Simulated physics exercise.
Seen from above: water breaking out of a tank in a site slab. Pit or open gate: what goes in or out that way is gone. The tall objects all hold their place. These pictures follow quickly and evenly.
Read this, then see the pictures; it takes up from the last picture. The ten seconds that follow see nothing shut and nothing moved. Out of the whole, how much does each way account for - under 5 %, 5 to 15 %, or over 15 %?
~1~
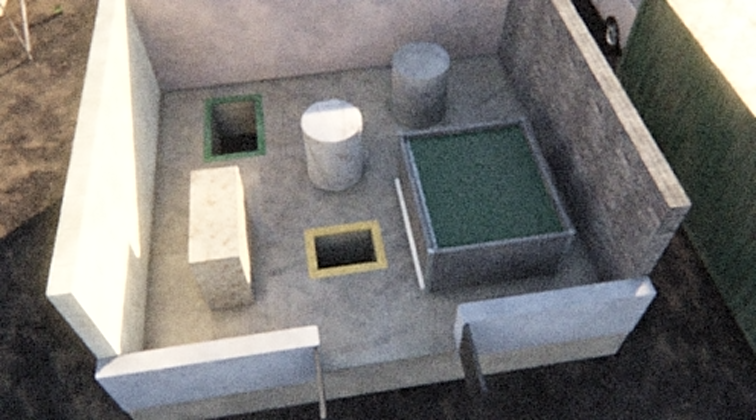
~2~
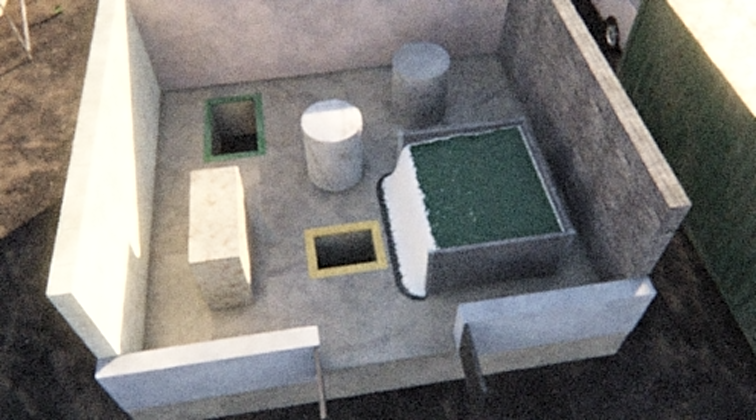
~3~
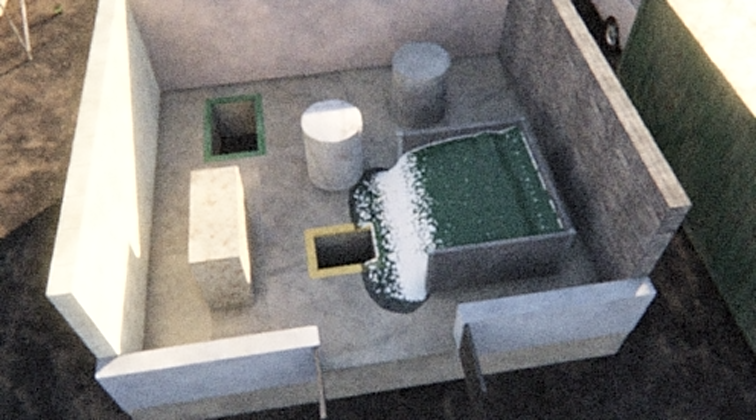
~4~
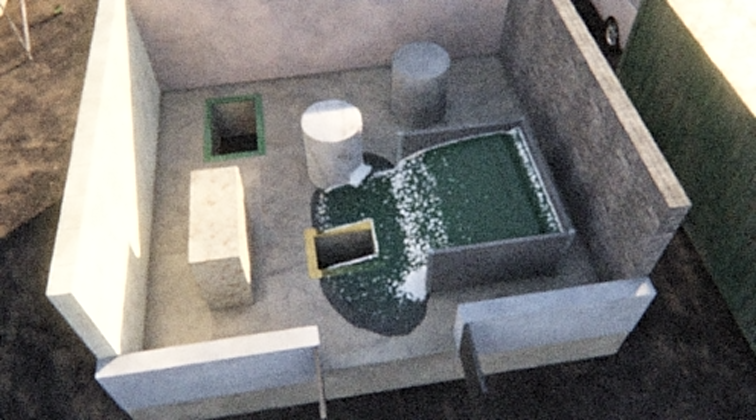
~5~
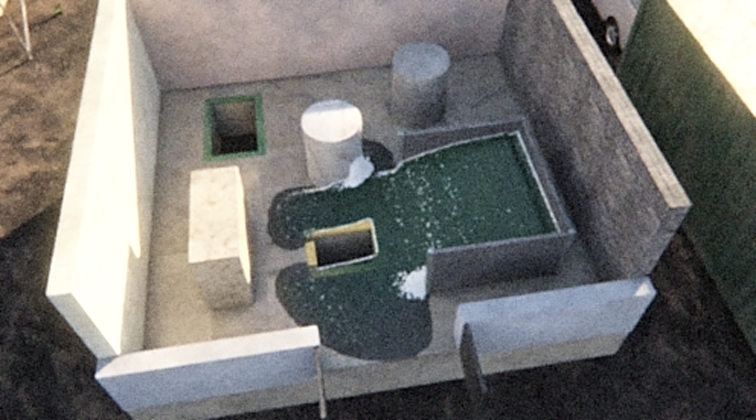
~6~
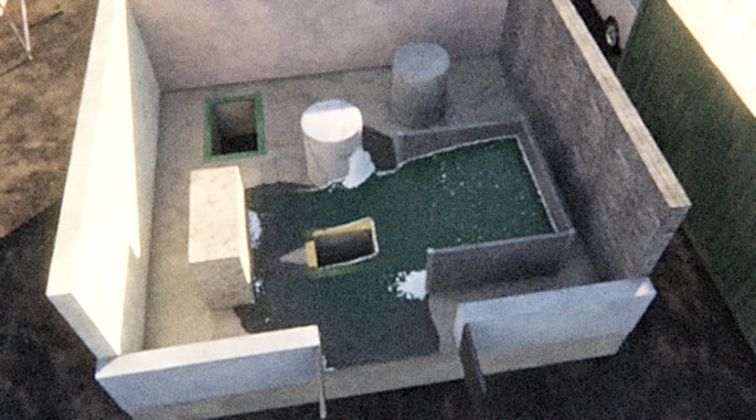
By the end, the gate accounts for 5 to 15 %; the green pit accounts for over 15 %; the yellow pit accounts for over 15 %.
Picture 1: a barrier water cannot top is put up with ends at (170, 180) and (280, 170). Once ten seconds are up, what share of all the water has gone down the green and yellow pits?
The green pit takes 8 per cent and the yellow pit 55 per cent.
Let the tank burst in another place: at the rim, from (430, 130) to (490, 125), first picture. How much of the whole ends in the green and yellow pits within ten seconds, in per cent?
The green pit takes 45 per cent and the yellow pit 2 per cent.
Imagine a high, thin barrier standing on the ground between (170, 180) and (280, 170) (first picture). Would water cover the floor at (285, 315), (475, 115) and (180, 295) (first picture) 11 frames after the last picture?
In order: Wet; dry; wet.
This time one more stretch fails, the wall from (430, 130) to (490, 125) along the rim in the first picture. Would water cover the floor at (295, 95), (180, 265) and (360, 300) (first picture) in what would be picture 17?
The first would be drenched, the second still unwetted and the third still unwetted.
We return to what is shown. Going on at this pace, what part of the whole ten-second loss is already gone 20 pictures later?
About 60 per cent.
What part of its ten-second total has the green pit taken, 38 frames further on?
Share at that point: Roughly 65 %.
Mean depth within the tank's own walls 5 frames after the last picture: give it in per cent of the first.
I'd put it close to 40 in a hundred.
A moment on, water covers 45 % of the floor; the gate 1 %, the green pit 0 %, the yellow pit 19 %.
Next, water covers 55 % of the floor; the gate 3 %, the green pit 0 %, the yellow pit 29 %.
Then, water covers 65 % of the floor; the gate 4 %, the green pit 2 %, the yellow pit 36 %.
Later, water covers 80 % of the floor; the gate 7 %, the green pit 13 %, the yellow pit 42 %.
In the end, water covers 90 % of the floor; the gate 8 %, the green pit 20 %, the yellow pit 46 %.
